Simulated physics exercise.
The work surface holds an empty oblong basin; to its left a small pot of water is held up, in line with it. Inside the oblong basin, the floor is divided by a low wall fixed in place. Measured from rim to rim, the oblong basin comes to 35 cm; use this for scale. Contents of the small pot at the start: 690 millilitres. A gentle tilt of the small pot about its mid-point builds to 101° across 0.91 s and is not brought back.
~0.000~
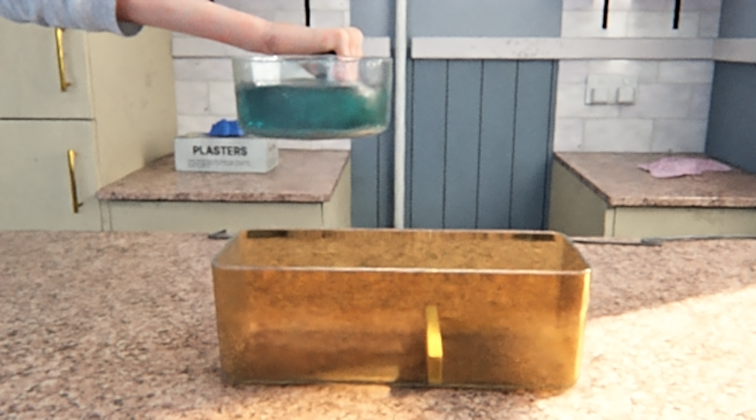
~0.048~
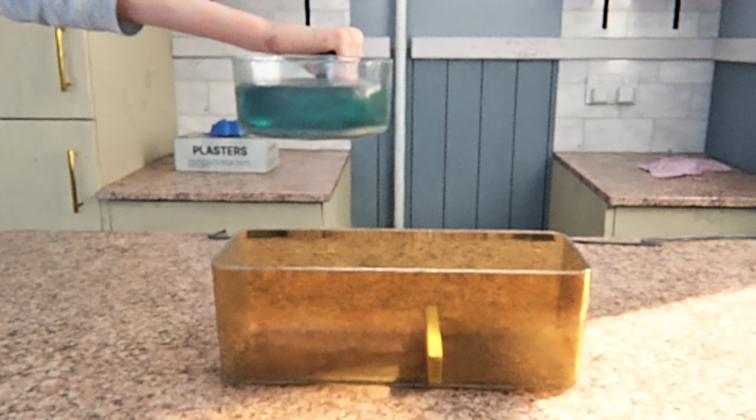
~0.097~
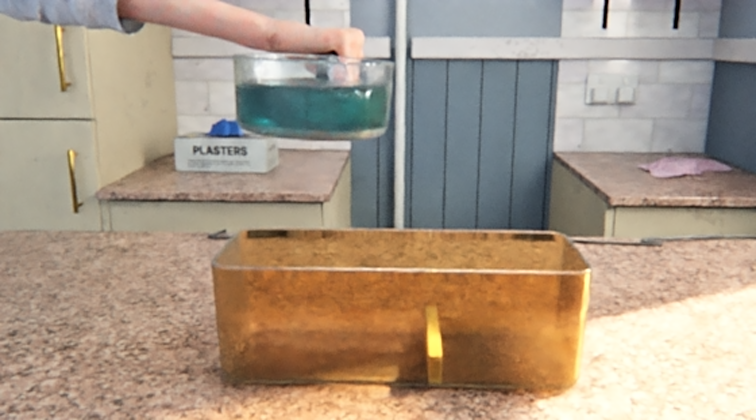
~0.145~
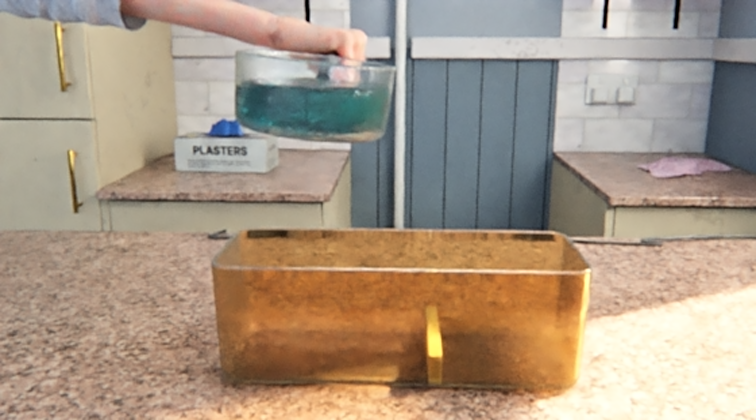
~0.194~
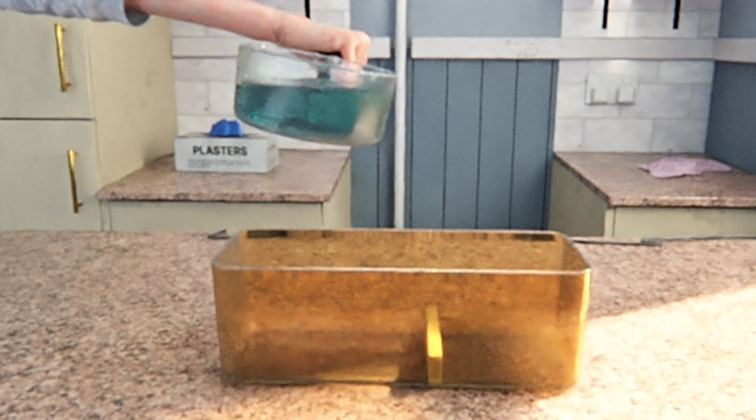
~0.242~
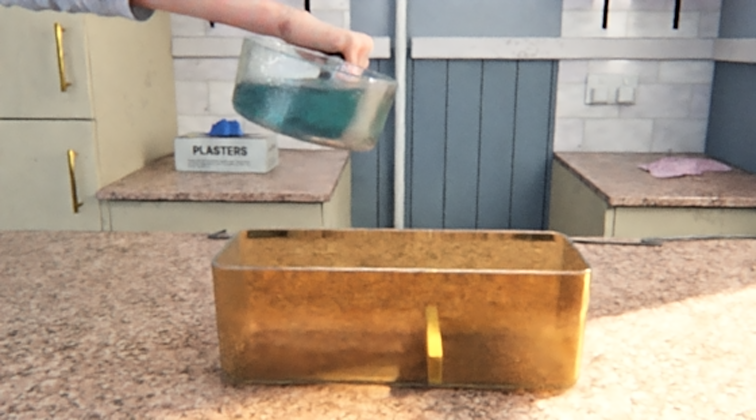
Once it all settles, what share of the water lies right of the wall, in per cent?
55 %.
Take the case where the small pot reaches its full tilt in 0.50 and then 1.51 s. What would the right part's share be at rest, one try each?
Around 40 per cent first, around 60 per cent next.
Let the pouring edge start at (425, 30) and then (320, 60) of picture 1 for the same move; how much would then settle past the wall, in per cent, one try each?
Around 75 per cent first, around 10 per cent next.
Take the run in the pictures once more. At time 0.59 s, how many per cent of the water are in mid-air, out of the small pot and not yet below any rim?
At that moment, about 42 percent.
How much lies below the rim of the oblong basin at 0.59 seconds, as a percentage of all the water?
I'd estimate some 12 percent of the liquid.
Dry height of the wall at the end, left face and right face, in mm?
Left about 18 mm, right about 8 mm.
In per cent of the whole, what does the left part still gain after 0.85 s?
It comes to some 22 per cent.
By 0.59 s the tilt is 74° and 47 per cent is still to pour, 2 is left of the wall and 10 right of it.
By 0.85 s the tilt is 100° and 10 per cent is still to pour, 21 is left of the wall and 58 right of it.
By 1.12 s the tilt is 101° and 1 per cent is still to pour, 39 is left of the wall and 58 right of it.
By 1.41 s the tilt is 101° and 0 per cent is still to pour, 44 is left of the wall and 55 right of it.
At rest 44 per cent lies left of the wall, 55 right of it and 1 outside.
